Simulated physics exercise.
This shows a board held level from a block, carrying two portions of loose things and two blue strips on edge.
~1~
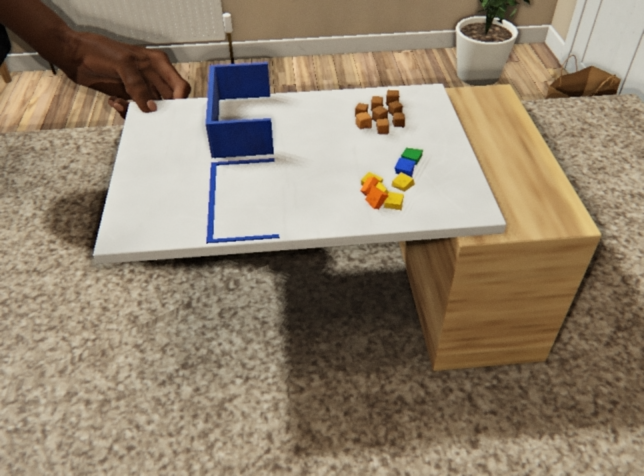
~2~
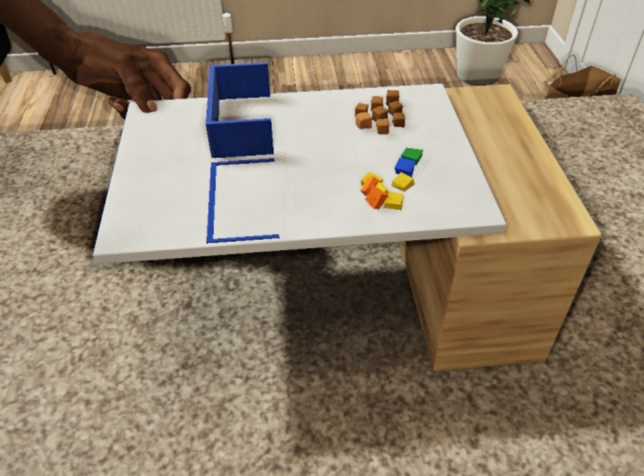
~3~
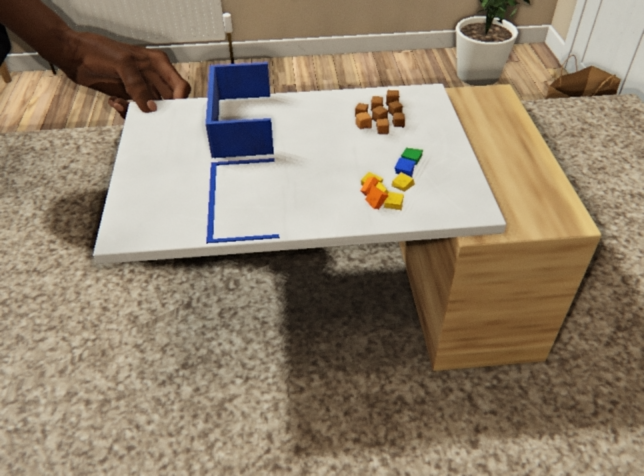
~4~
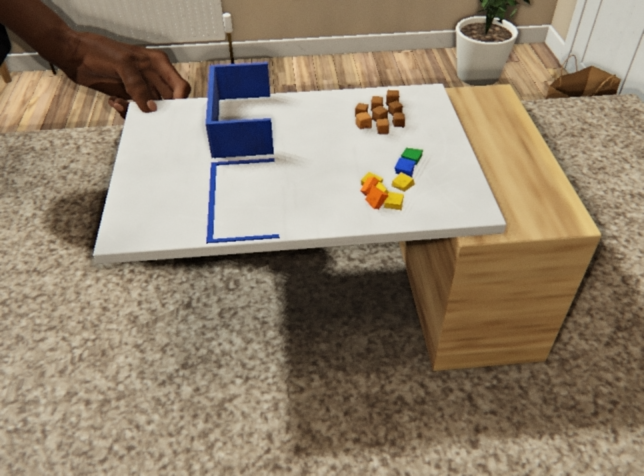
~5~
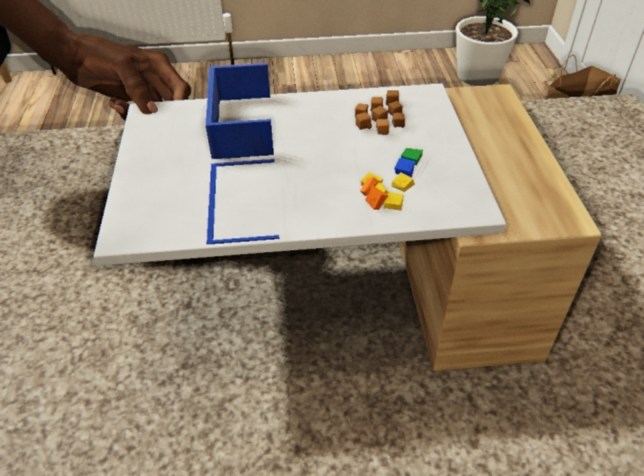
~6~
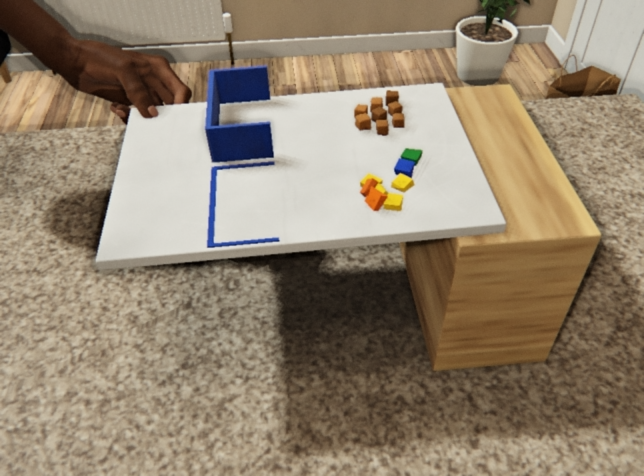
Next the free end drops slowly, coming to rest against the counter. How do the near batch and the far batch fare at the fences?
My prediction: I expect the near batch to end up beyond its barrier; I expect the far batch to be kept back by its barrier.
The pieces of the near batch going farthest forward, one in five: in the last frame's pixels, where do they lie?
Pretty much at (188, 334), I'd say.
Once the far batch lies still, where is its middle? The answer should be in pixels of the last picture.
Resting centre, last frame: Approx. (267, 211) px.
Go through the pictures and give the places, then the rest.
In the first picture, held end of the board at (108, 251), level; block at (473, 222), tall, over half the board's length; near batch at (378, 192), a few mosaic tiles; far batch at (380, 115), a few brown sugar cubes; near bar at (212, 200), much lower than a piece; far bar at (213, 110), taller than the pieces.
In the second picture, held end of the board at (108, 251), level; far batch at (380, 115).
In the third picture, held end of the board at (108, 251), level; near batch at (378, 192).
In the fourth picture, held end of the board at (108, 251), level; far batch at (380, 115).
In the fifth picture, held end of the board at (109, 252), level; near batch at (378, 192).
In the sixth picture, held end of the board at (111, 257), down by 1°; block at (473, 222); near batch at (378, 193), not moving; far batch at (379, 116), not moving; near bar at (212, 204); far bar at (213, 115).
Then, 1.07 s past the last view, board sloping at 20°; near batch where it was; far batch where it was.
Then, 2.01 s past the last view, board sloping at 36°; near batch has reached its bar; far batch has reached its bar.
Then, 2.81 s past the last view, board resting at 40°; near batch most past its bar; far batch has reached its bar.
Finally, board resting at 40°; near batch most past its bar; far batch gathered behind its bar.
